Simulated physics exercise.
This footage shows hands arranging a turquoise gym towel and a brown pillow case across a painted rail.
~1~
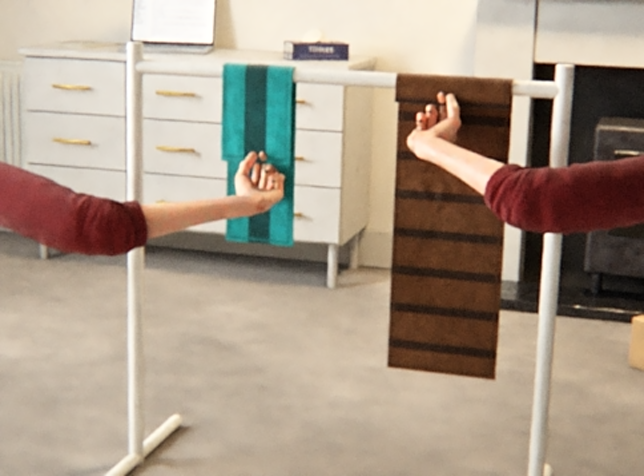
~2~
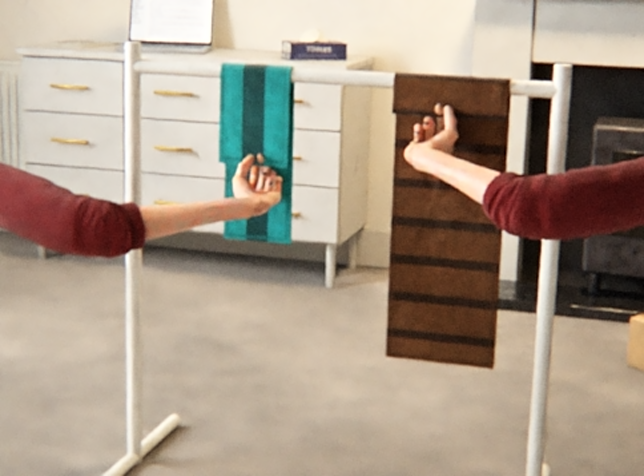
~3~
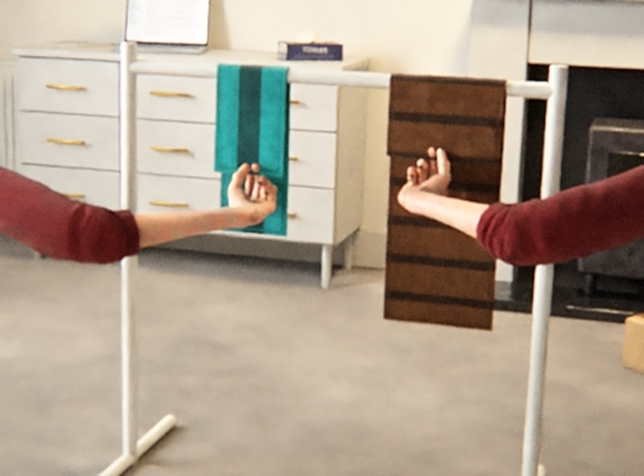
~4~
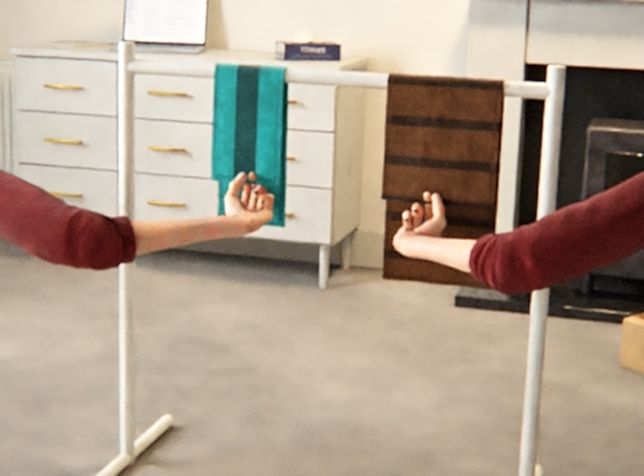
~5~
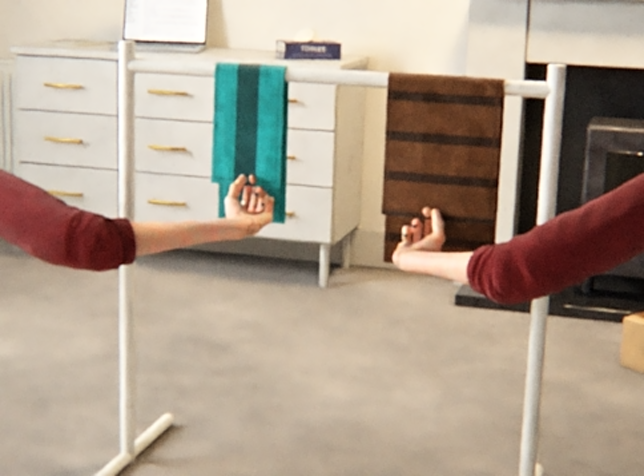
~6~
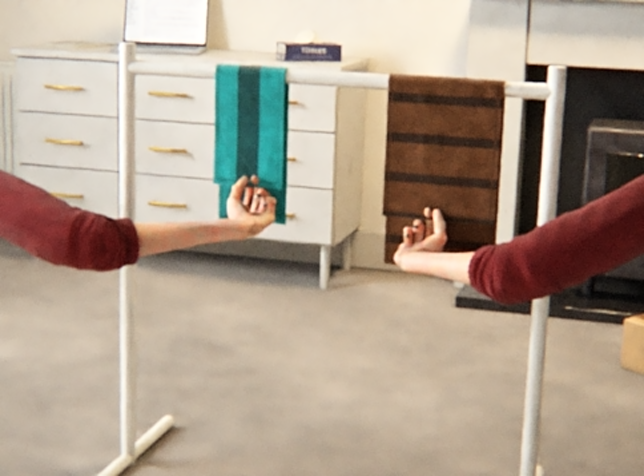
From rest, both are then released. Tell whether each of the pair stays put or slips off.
Each one: The turquoise gym towel stays put, the brown pillow case stays put.
Then, 0.38 s after the last picture, gym towel still hanging; pillow case still hanging.
At rest, gym towel still hanging; pillow case still hanging. The turquoise gym towel stays on and the brown pillow case hangs there.
